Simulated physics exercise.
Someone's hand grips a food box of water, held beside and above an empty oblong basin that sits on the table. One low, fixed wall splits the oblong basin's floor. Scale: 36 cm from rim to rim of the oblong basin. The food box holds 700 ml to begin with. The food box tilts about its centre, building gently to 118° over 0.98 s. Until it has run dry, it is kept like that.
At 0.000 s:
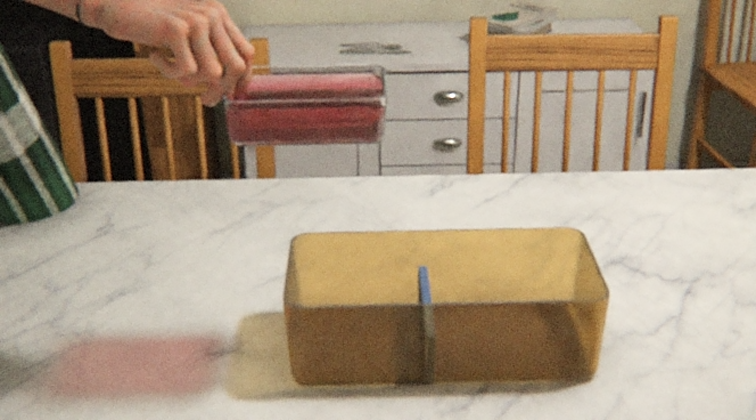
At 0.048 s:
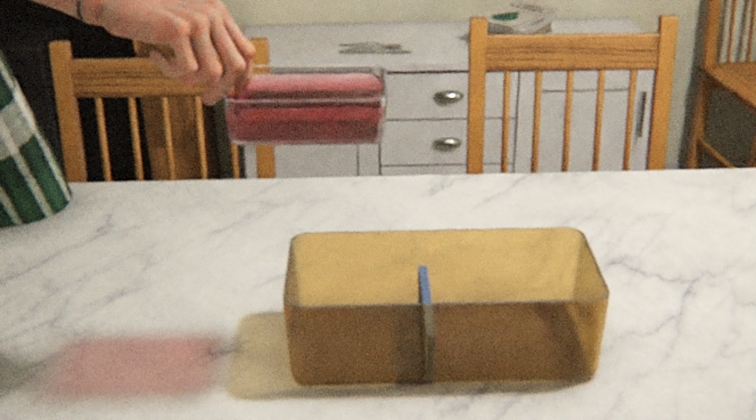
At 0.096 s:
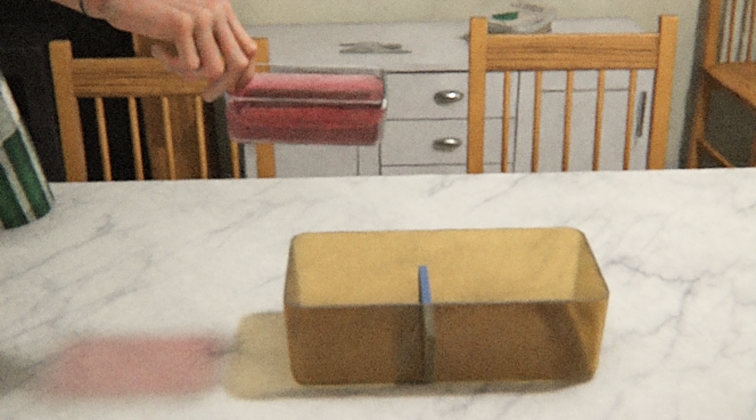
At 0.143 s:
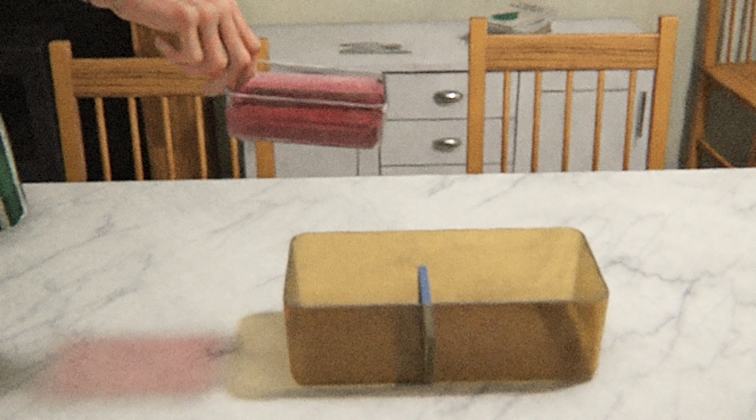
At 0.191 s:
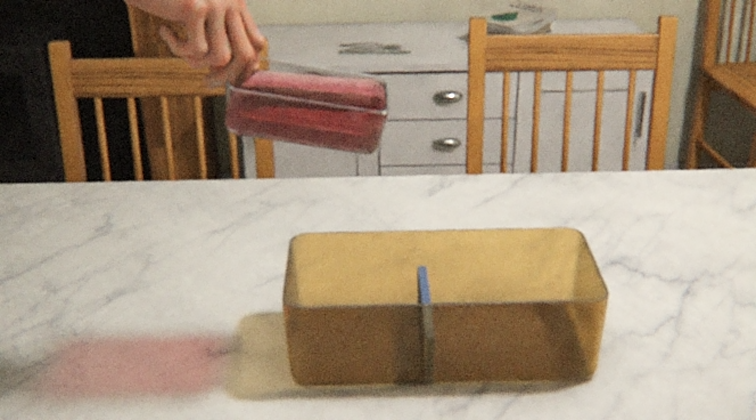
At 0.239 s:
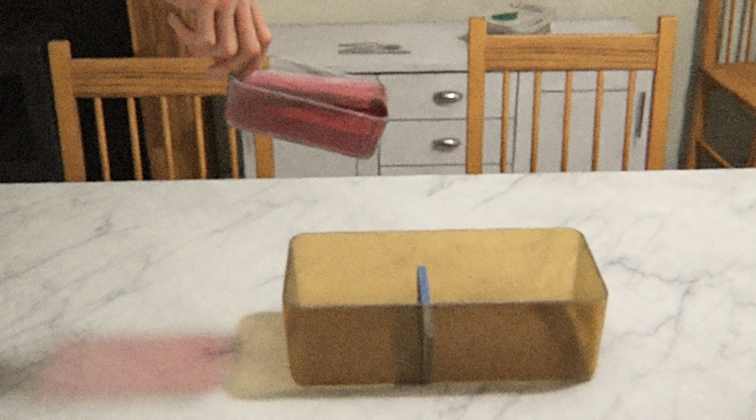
A hand holds a clear box of red liquid and gradually tilts it down rightward.
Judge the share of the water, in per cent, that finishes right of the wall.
72 percent, roughly.
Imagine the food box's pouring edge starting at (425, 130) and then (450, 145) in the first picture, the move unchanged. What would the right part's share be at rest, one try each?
Around 85 per cent first, around 90 per cent next.
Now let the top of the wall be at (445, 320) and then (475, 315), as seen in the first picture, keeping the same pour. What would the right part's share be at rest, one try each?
The first try gives 60 percent and the second 25 percent.
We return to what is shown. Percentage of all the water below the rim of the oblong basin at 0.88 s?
About 90 per cent.
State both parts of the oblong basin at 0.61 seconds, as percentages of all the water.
Left roughly 2 per cent, right roughly 30.
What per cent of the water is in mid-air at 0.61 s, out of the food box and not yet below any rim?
Near 60 per cent at that time.
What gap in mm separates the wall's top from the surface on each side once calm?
It's around 56 mm on the left side and around 46 mm on the right side.
Then, 0.61 s in, the tilt is 81° and 9 per cent is still to pour, 2 is left of the wall and 29 right of it.
Then, 0.88 s in, the tilt is 115° and 1 per cent is still to pour, 18 is left of the wall and 72 right of it.
Then, 1.17 s in, the tilt is 118° and 0 per cent is still to pour, 20 is left of the wall and 72 right of it.
Then, 1.48 s in, the tilt is 118° and 0 per cent is still to pour, 20 is left of the wall and 72 right of it.
Finally, 20 per cent lies left of the wall, 72 right of it and 8 outside.
